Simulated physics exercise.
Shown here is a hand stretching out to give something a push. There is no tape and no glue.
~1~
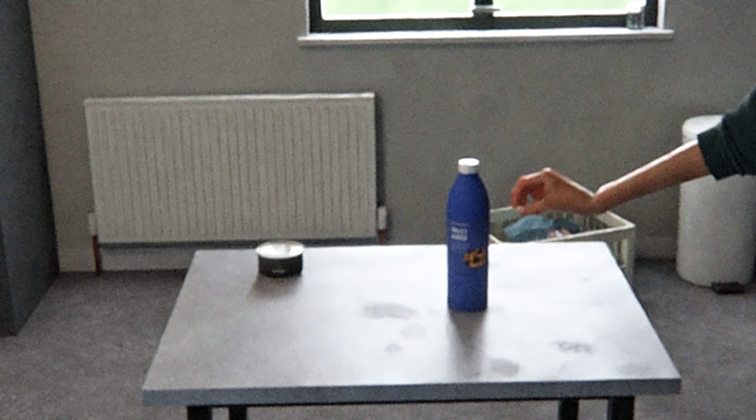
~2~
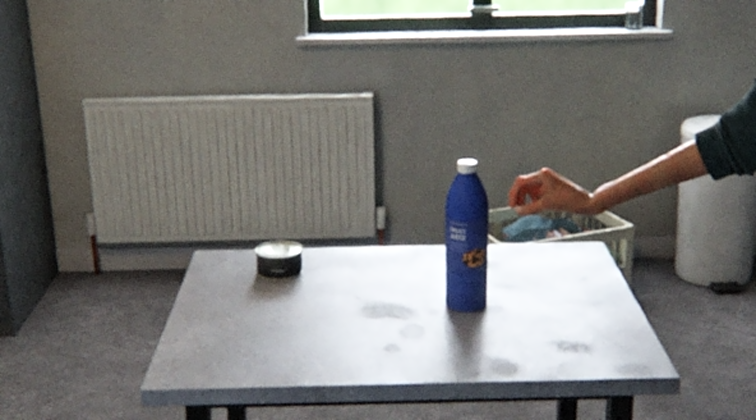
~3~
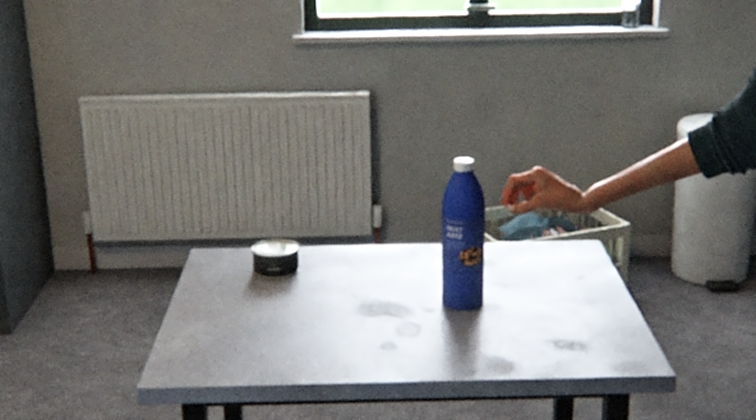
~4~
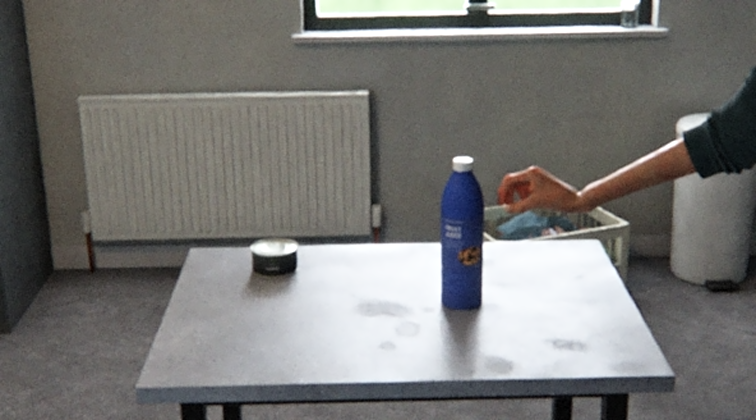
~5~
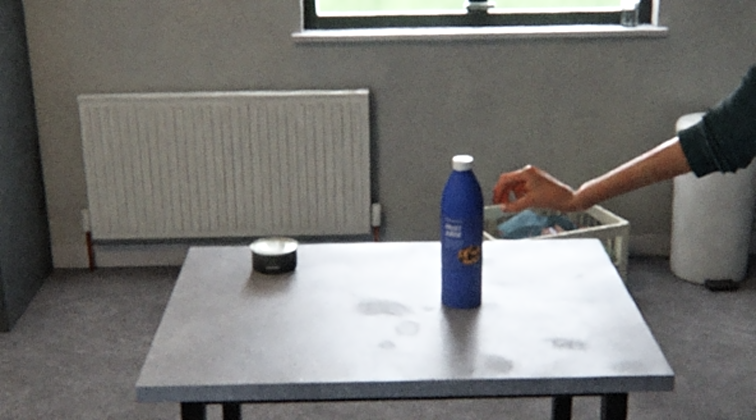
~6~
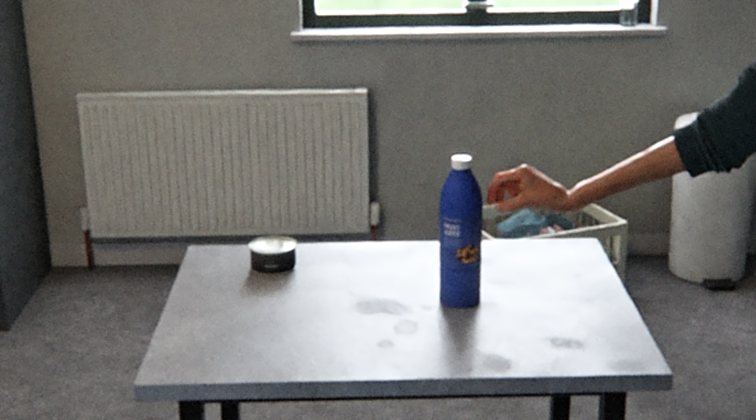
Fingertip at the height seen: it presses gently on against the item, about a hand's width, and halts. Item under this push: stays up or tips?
Tips.
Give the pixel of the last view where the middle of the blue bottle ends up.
Close to (361, 283) in the last picture.
Then, 0.60 s later than the last frame, blue bottle tilted by 9° near (448, 228).
Then, 1.30 s later than the last frame, blue bottle tilted by 37° near (410, 234).
Then, 1.40 s later than the last frame, blue bottle tilted by 58° near (386, 248).
Then, 1.50 s later than the last frame, blue bottle on its side near (362, 283).
When it is over, lying over on the table, blue bottle. End places, in pixels of the last picture, blue bottle near (361, 282).
